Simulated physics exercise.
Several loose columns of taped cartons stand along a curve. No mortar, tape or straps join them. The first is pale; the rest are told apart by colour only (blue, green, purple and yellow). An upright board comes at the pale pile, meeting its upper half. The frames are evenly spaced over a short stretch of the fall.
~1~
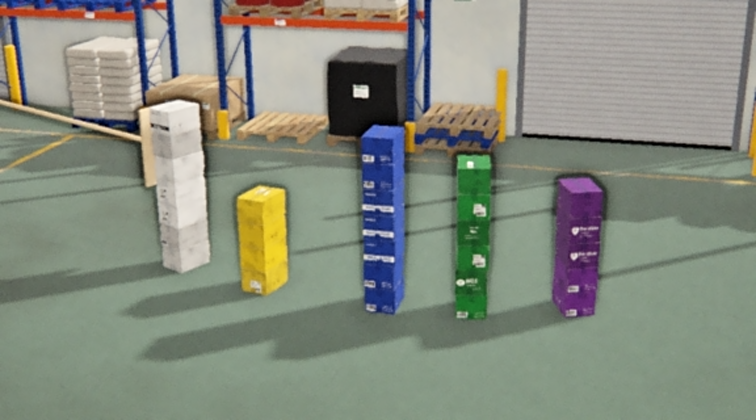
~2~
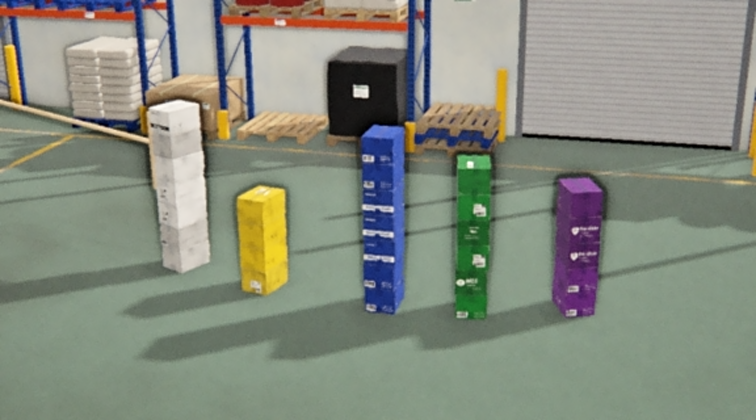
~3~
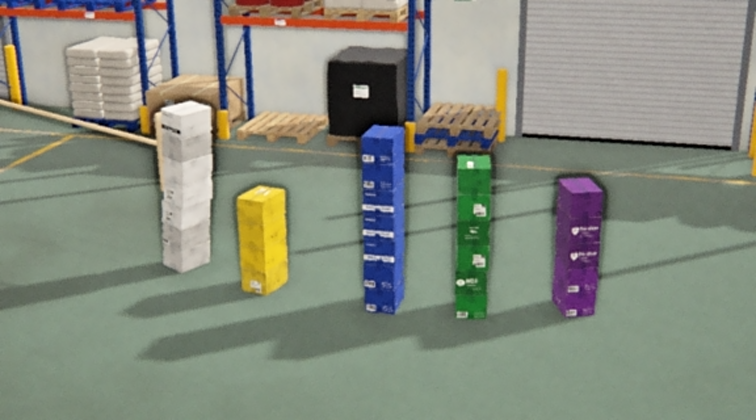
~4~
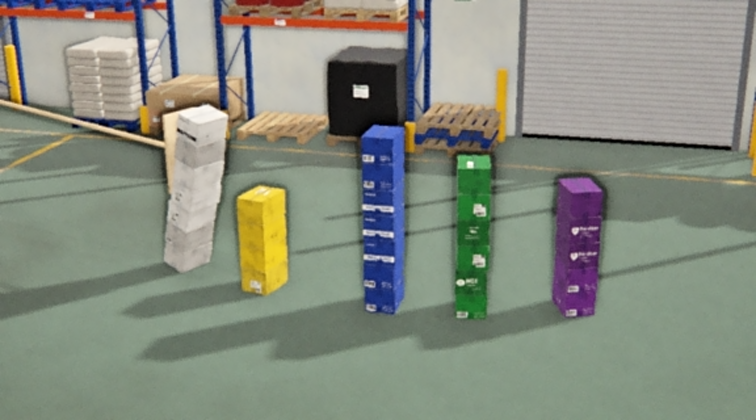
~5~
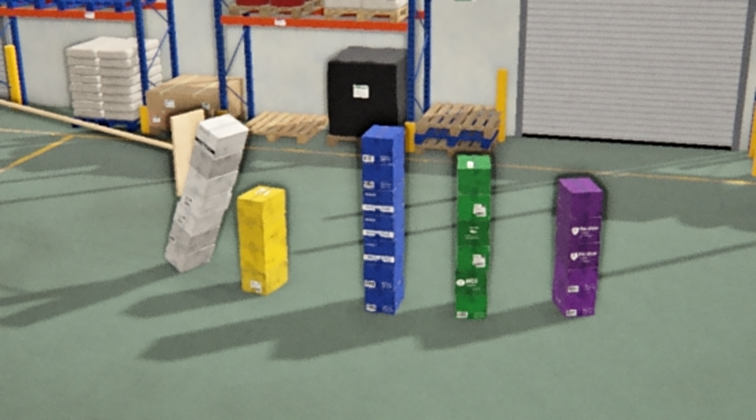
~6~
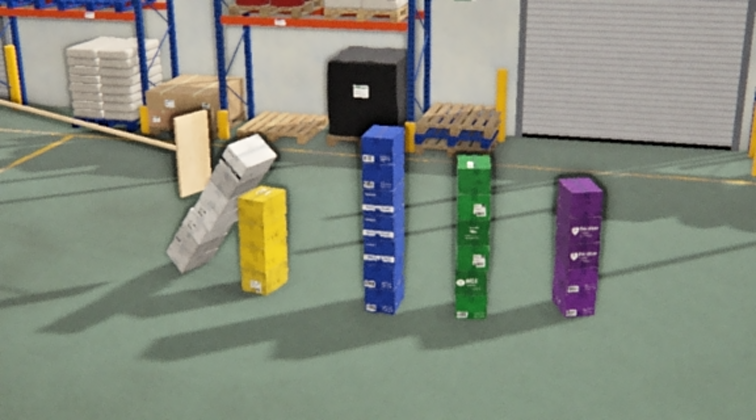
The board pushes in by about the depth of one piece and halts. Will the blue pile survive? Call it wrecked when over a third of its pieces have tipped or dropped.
The blue pile mostly stays up.
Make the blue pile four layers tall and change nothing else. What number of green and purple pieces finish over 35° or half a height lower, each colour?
Pile by pile, green 0, purple 0.
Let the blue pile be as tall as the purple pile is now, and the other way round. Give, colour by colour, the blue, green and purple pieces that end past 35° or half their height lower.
The counts are blue 0, green 0, purple 0.
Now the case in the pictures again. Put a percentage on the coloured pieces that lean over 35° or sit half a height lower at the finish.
Some 20 per cent of them.
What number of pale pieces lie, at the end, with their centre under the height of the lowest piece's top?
The count is 6.
Soon, 7 of the pale pile down; none of the 7 blue cartons down (0 of 22 in all colours); top blue carton unmoved; top yellow carton tipped barely.
A while on, 7 of the pale pile down; none of the 7 blue cartons down (0 of 22 in all colours); top blue carton unmoved; top yellow carton tipped clearly.
Towards the end, 7 of the pale pile down; none of the 7 blue cartons down (4 of 22 in all colours); top blue carton displaced a little; top yellow carton on its side.
Finally, 7 of the pale pile down; none of the 7 blue cartons down (4 of 22 in all colours); top blue carton unmoved; top yellow carton on its side. Seen by the last camera, middles, top blue carton near (385, 145), top yellow carton near (360, 287).
